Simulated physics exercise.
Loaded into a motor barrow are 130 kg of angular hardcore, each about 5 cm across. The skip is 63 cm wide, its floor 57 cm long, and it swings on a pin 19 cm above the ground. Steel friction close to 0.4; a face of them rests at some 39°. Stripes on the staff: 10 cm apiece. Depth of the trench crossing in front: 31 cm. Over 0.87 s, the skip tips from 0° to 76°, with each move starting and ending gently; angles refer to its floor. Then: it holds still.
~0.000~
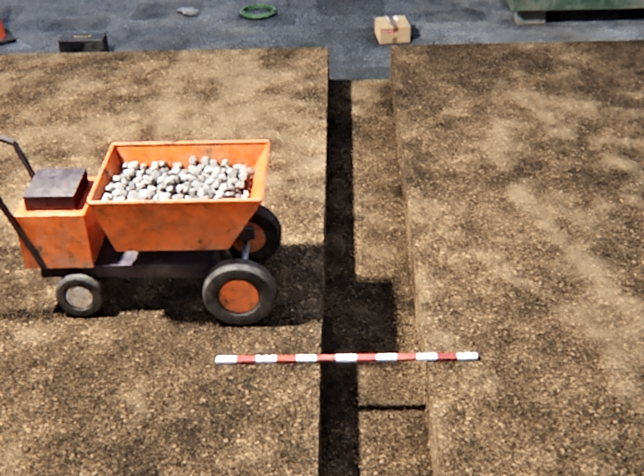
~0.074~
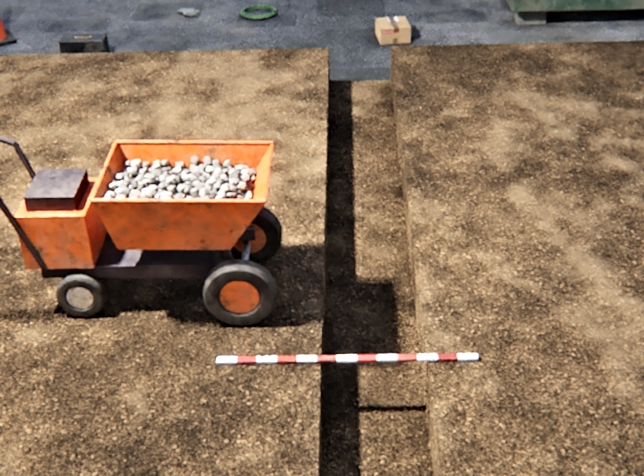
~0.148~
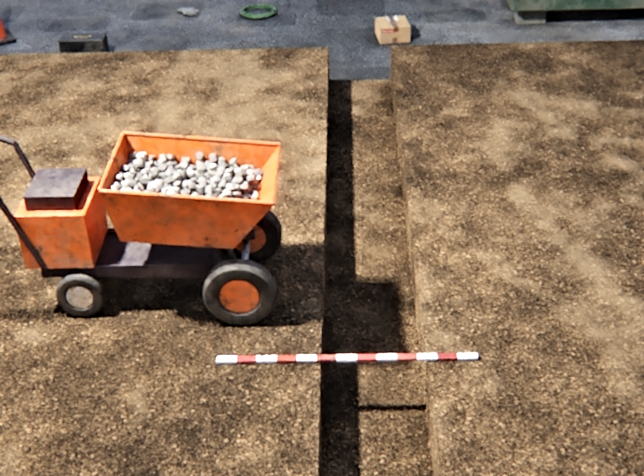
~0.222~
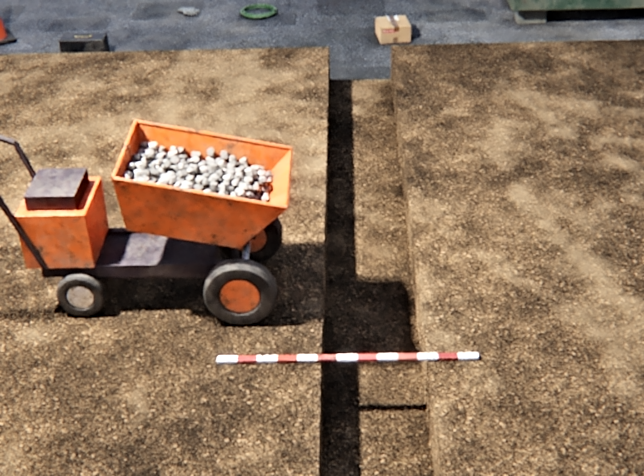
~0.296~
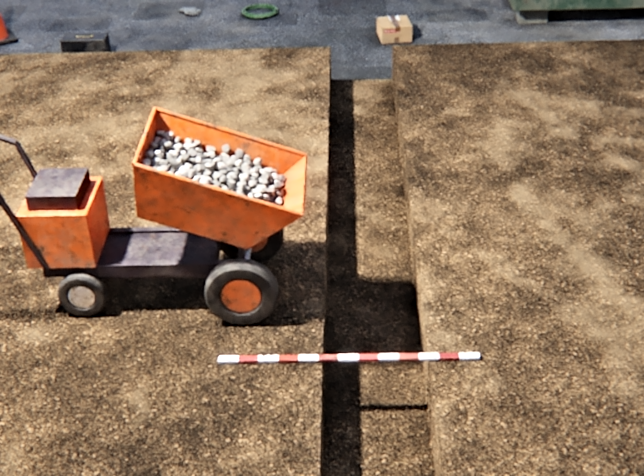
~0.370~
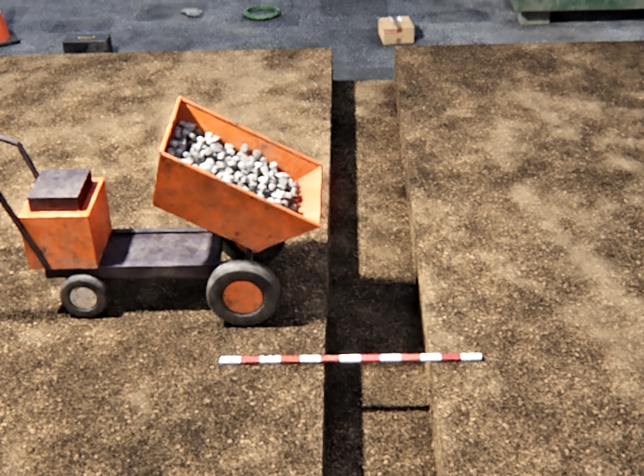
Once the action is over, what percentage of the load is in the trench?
About 84 in every hundred.
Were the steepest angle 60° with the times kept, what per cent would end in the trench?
Trench share: Approx. 25%.
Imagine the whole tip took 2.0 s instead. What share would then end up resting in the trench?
Roughly 85 per cent would.
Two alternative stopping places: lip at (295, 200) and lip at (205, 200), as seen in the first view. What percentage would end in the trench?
From the first place around 55 per cent, from the other around 80.
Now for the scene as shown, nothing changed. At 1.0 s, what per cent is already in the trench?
25 per cent, give or take.
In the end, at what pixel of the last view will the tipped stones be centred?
Around (389, 325).
After 0.6 s the floor is at 64°; 100 % in the skip; the foremost stones are at (346, 250).
After 1.0 s the floor is at 76°; 74 % in the skip, 26 % in the trench; the foremost stones are at (427, 297).
After 1.3 s the floor is at 76°; 38 % in the skip, 58 % in the trench, 5 % past the trench; the foremost stones are at (501, 283).
After 3.3 s the floor is at 76°; 12 % in the skip, 84 % in the trench, 5 % past the trench; the foremost stones are at (532, 281).
